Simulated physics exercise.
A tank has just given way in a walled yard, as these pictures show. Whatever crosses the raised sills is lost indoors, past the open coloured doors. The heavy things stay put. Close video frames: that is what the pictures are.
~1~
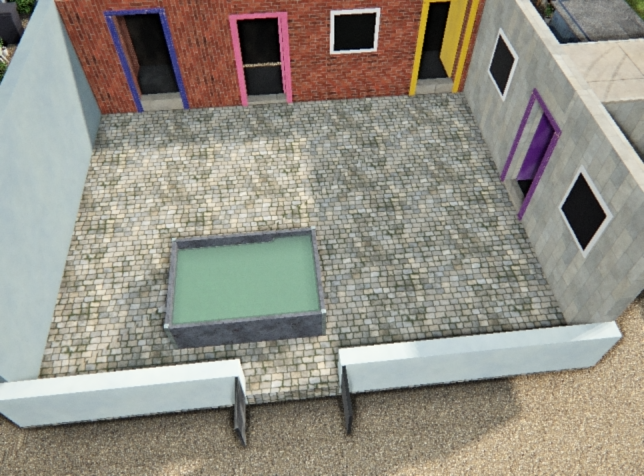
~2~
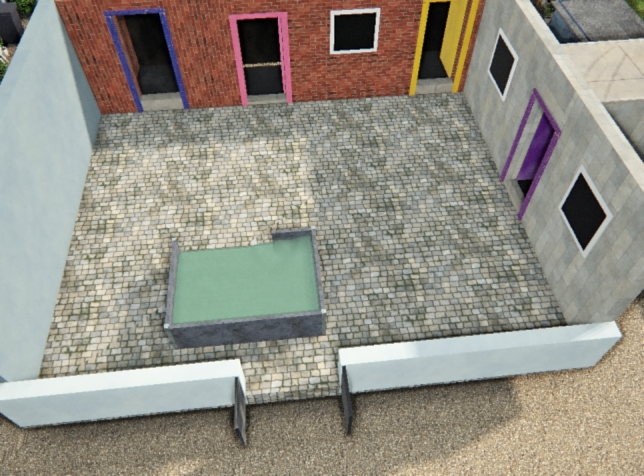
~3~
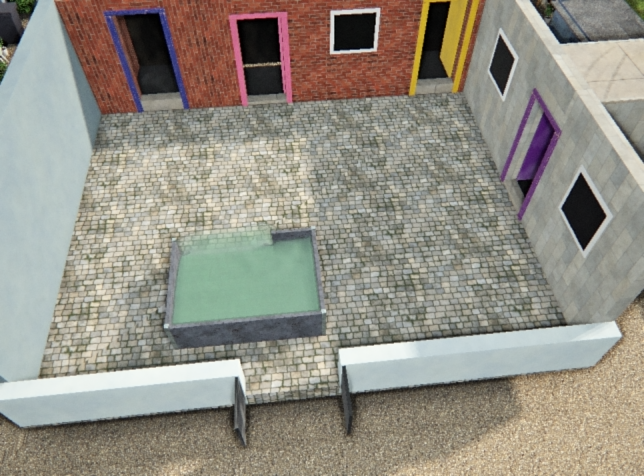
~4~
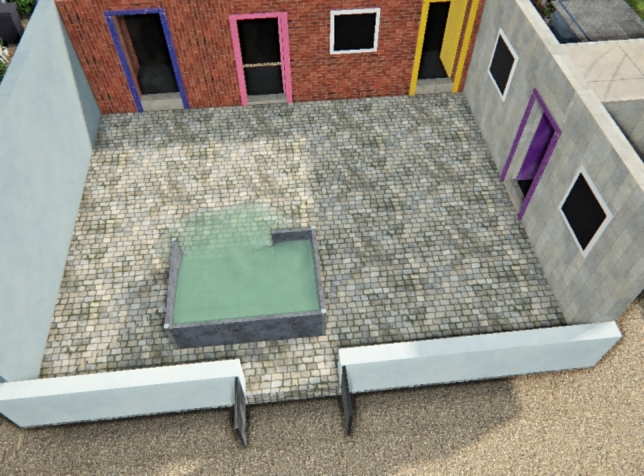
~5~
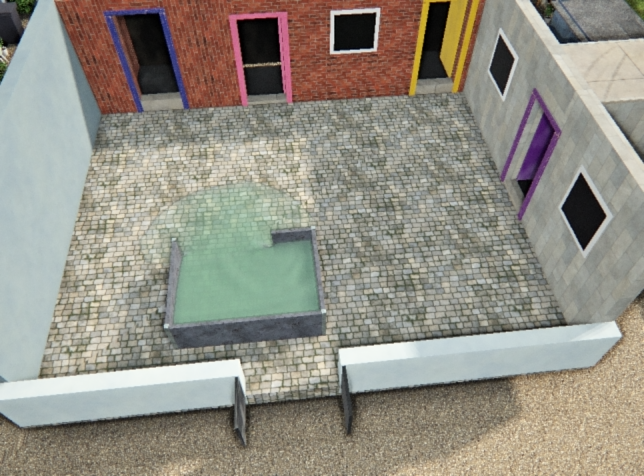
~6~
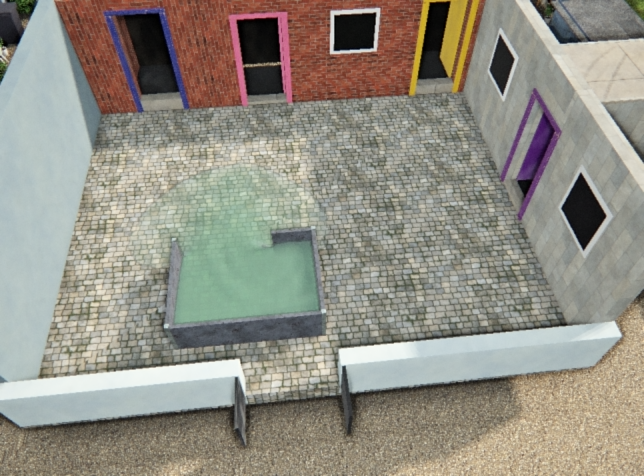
Green water sits still in an open grey tank near the front of a cobbled yard, seen from high above by a camera that stays fixed. Around it stand a red brick wall with blue, pink and yellow doorframes, a grey right wall with a purple one, and pale walls left and front. Part of the tank's far side opens, and water spreads out behind it in a widening, rounded, see-through sheet.
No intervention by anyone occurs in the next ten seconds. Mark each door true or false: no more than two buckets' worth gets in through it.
Purple door: True, blue door: True, yellow door: True, pink door: False.
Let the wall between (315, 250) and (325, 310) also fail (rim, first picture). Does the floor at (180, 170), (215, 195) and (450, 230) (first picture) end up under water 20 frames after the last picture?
Unwetted, unwetted, submerged.
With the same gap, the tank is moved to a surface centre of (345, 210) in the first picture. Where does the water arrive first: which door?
My answer: The pink door.
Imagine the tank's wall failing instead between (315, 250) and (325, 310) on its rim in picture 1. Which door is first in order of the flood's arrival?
I'd name the purple door.
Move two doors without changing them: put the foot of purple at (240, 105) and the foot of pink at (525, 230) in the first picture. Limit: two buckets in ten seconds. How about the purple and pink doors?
What happens next: The purple one overflows, and the pink one falls below the limit.
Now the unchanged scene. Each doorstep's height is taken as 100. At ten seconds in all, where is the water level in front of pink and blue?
Approx. 40 % followed by 10 %.
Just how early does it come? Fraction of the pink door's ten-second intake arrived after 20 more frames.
Share by then: About 75 in a hundred.
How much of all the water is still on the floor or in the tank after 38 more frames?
I'd put it at about 94 per cent.
A moment on, water covers 25 % of the floor; the purple door not reached, the blue door not reached, the yellow door not reached, the pink door not reached.
Next, water covers 40 % of the floor; the purple door not reached, the blue door wet at the sill, nothing in, the yellow door not reached, the pink door over two buckets in.
Then, water covers 40 % of the floor; the purple door not reached, the blue door wet at the sill, nothing in, the yellow door wet at the sill, nothing in, the pink door far over two buckets in.
Later, water covers 55 % of the floor; the purple door wet at the sill, nothing in, the blue door wet at the sill, nothing in, the yellow door wet at the sill, nothing in, the pink door far over two buckets in.
In the end, water covers 85 % of the floor; the purple door wet at the sill, nothing in, the blue door wet at the sill, nothing in, the yellow door wet at the sill, nothing in, the pink door far over two buckets in.
